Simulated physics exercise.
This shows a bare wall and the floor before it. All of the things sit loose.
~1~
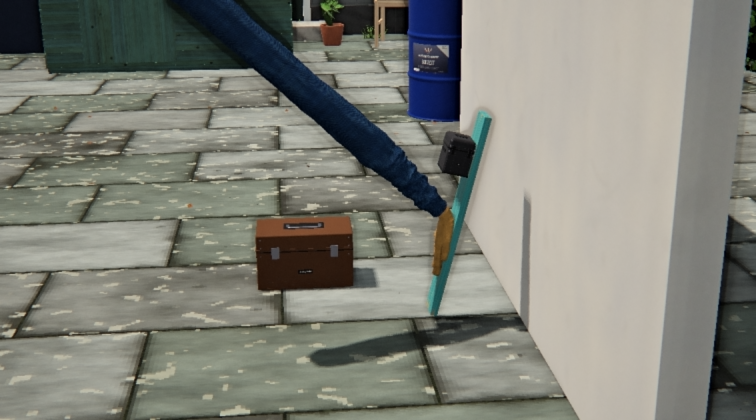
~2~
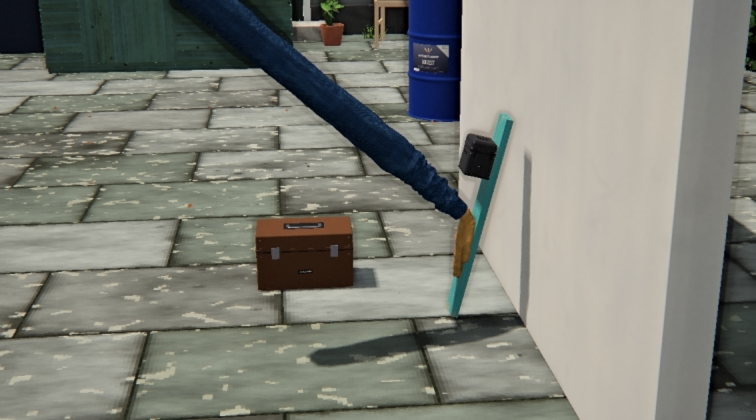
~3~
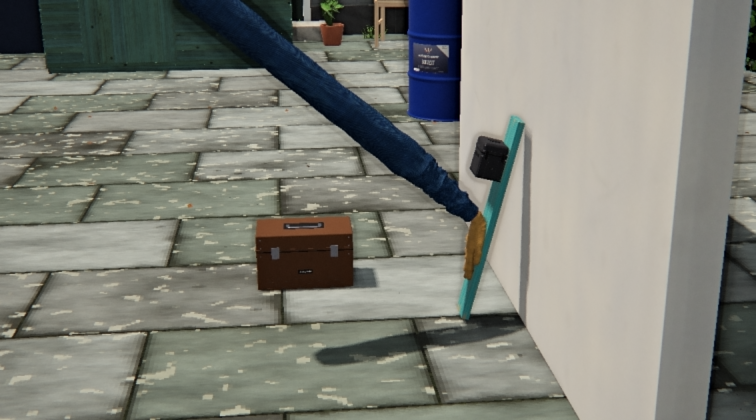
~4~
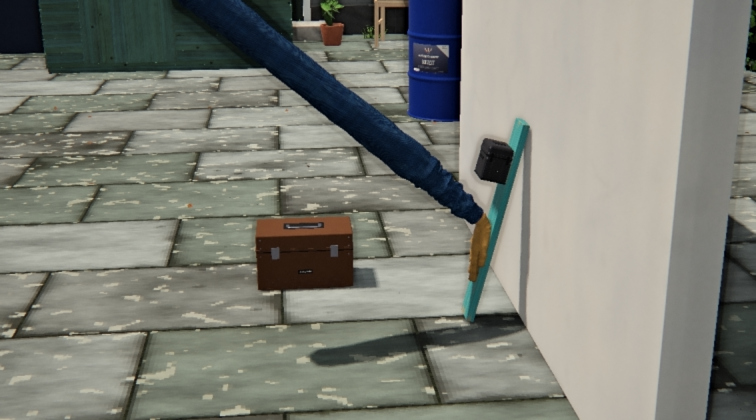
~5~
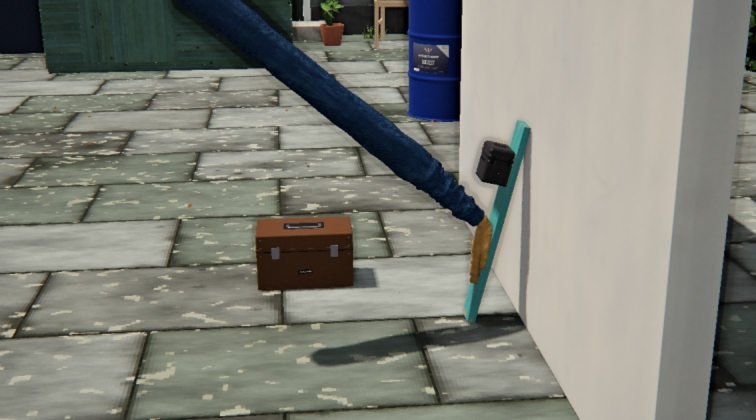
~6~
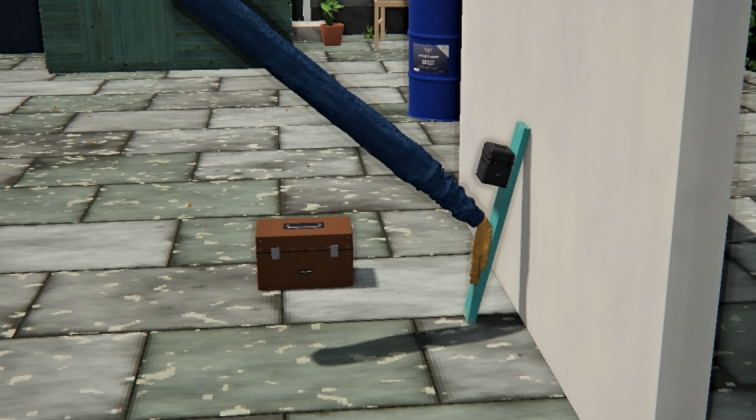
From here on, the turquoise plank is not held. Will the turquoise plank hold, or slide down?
My guess is it does not slip.
Then, 0.20 s on from there, no change.
Then, 0.50 s on from there, turquoise plank resting near (496, 225).
In the end, both unmoved. At the end, from the last picture's camera, turquoise plank near (496, 225). The plank holds.
